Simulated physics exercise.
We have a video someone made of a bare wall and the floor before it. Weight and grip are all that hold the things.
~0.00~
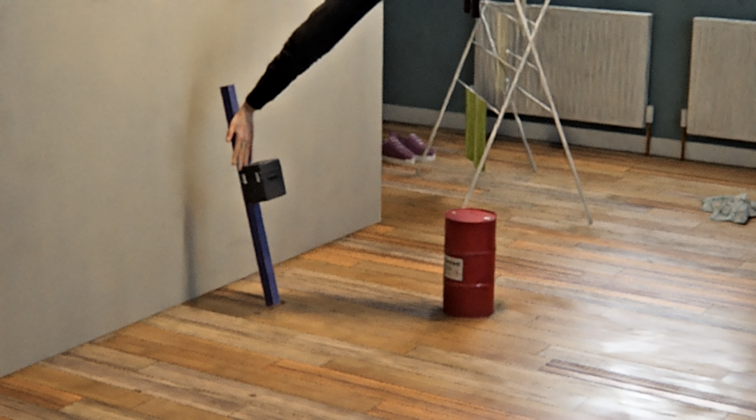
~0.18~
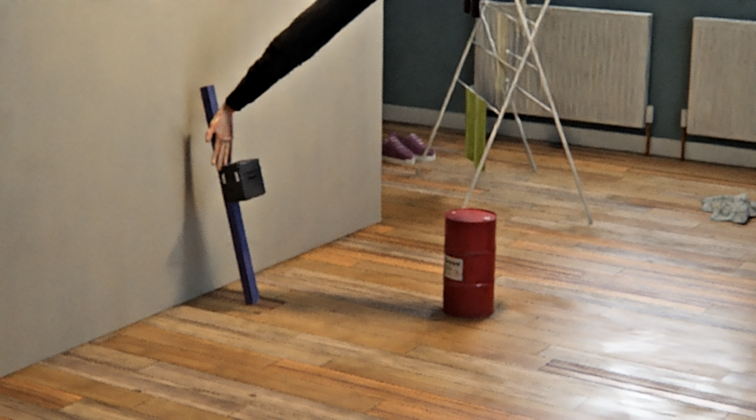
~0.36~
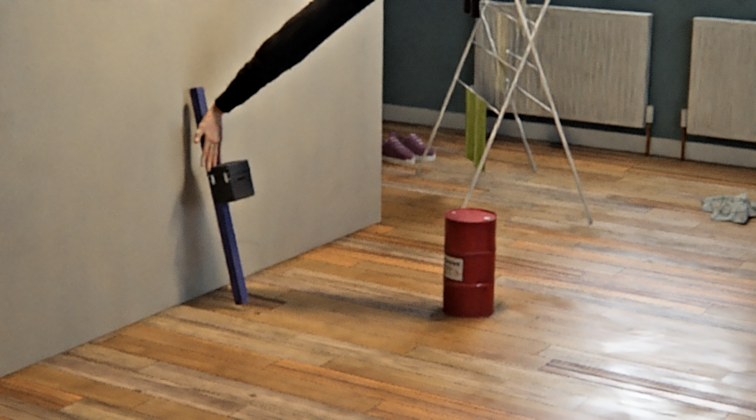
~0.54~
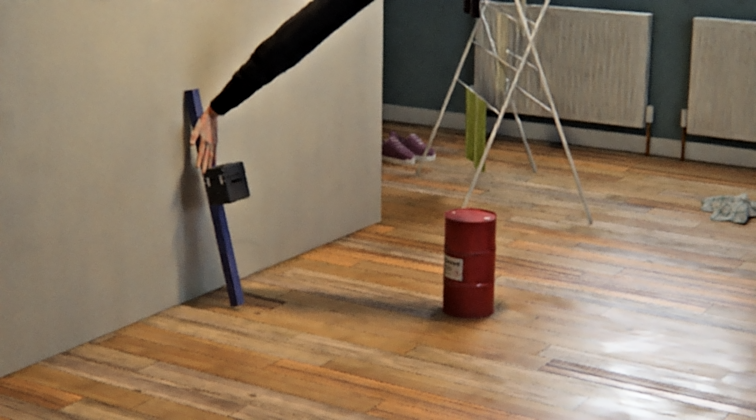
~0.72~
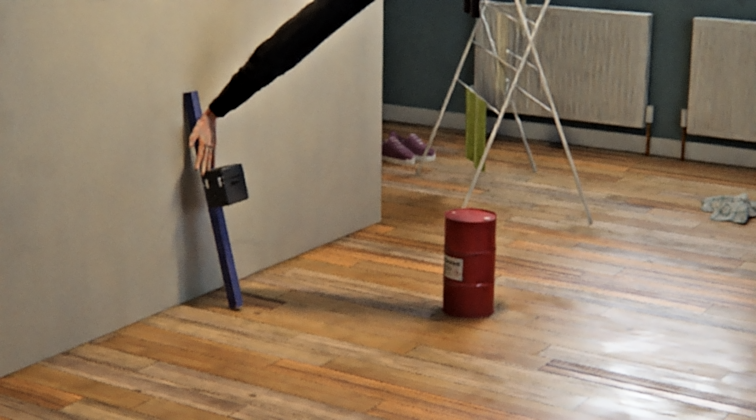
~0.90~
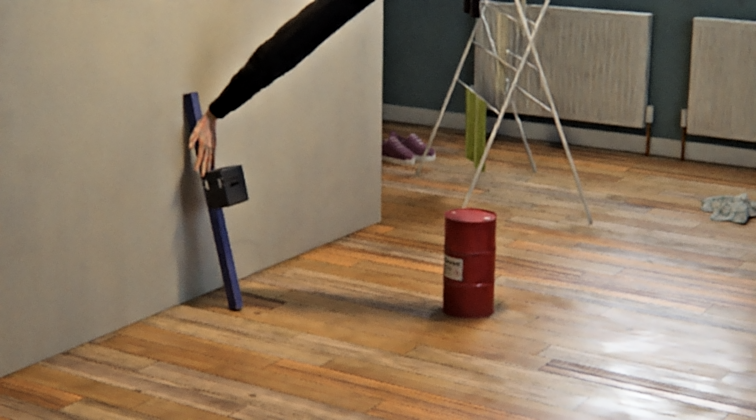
At the start, a hand holds a leaning blue pole with a dark box attached, near a bare wall and to the left of a red canister. The arm moves the pole a short way left, closer to the wall, then keeps it tilted there, almost still, while the canister stays put.
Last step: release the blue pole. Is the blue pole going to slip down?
No. Keeps still.
After 1.30 s, no change.
After 1.80 s, blue pole resting near (213, 202).
In the end (2.2 s), both unmoved. At the end, from the last picture's camera, blue pole near (213, 202). The pole remains leaning.
